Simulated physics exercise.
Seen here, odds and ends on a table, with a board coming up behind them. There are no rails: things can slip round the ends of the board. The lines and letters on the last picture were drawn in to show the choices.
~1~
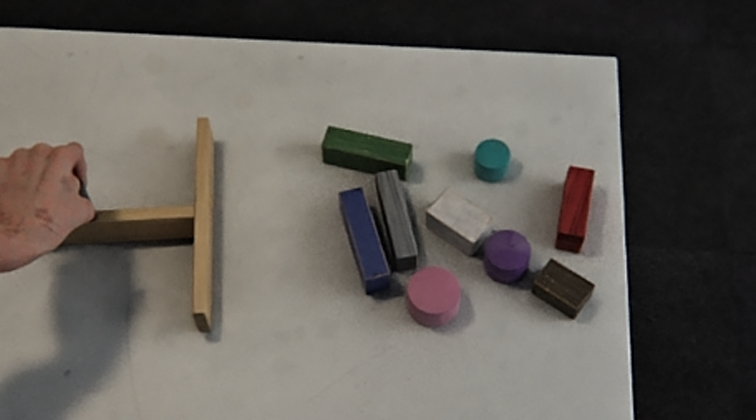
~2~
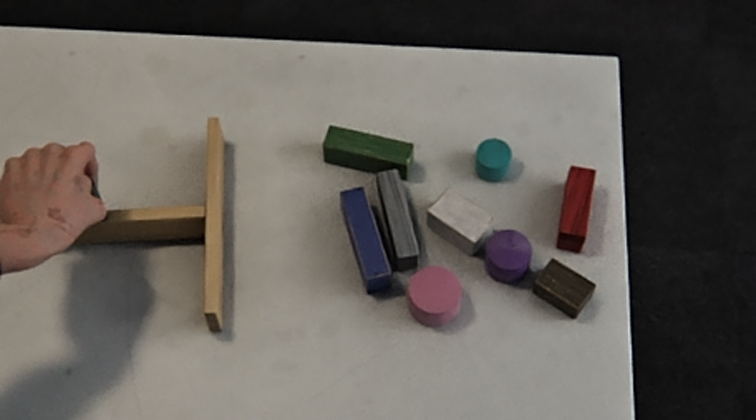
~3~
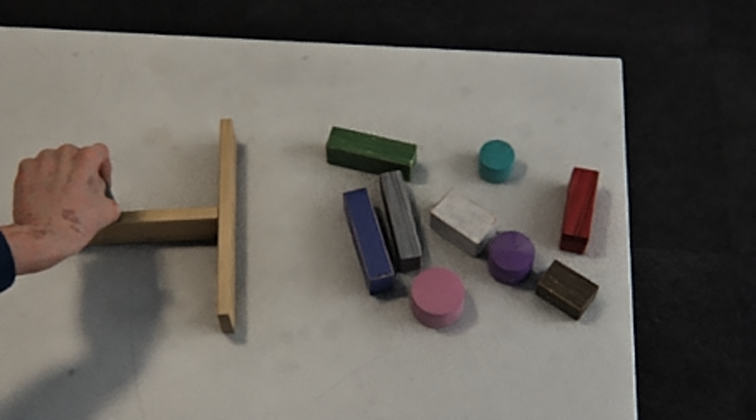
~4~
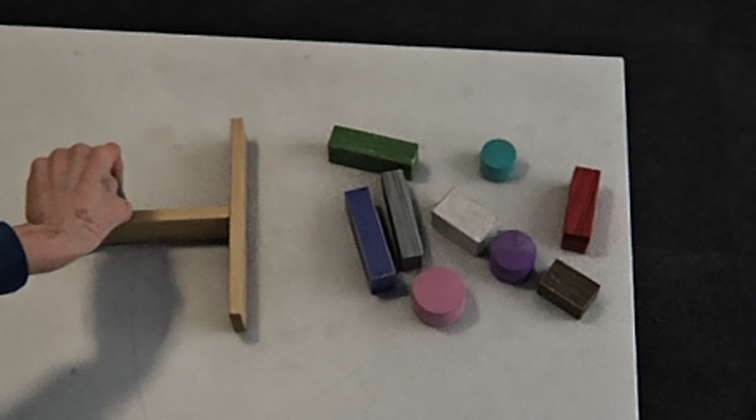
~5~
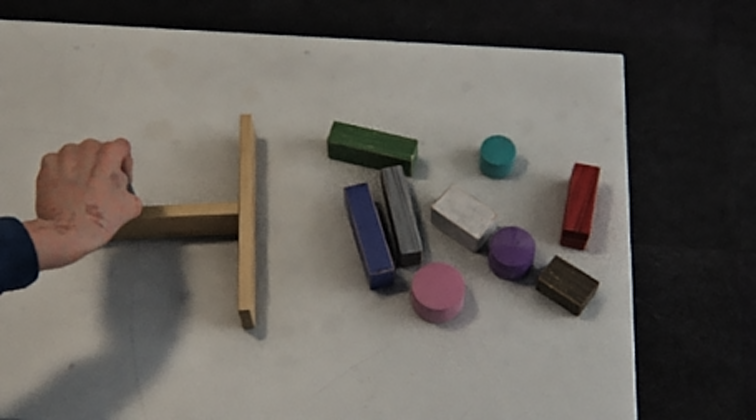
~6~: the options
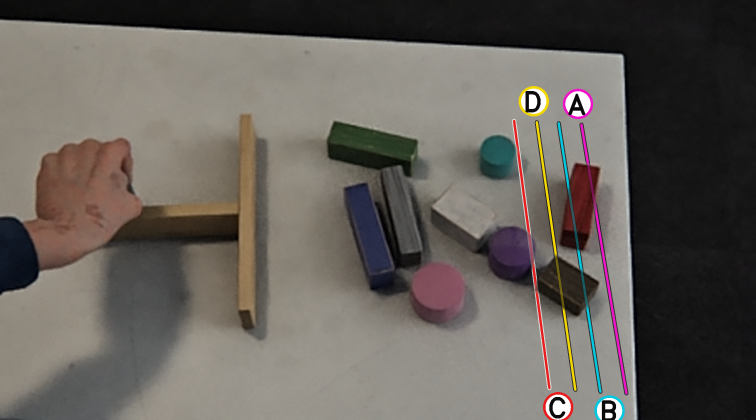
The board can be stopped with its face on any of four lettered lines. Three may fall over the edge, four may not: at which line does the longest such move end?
D is the last line within the limit.
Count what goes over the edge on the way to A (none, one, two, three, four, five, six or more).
By then, six or more.
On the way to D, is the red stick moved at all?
Yes.
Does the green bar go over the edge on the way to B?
No.
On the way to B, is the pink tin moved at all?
Yes.
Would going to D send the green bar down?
No.
On the marked copy, A at (602, 250); B at (578, 249); C at (531, 246); D at (555, 247).
Taking D. A third of the way, board (355, 214); green bar (405, 149); blue bar (375, 236).
Two thirds of the way, board (468, 221); black block (578, 290); turquoise tin (566, 159).
When it is over, board (554, 226); red stick over the edge; purple tin over the edge; three fallen.
As for the rest, A drops six; B drops four; C is within the limit but short.
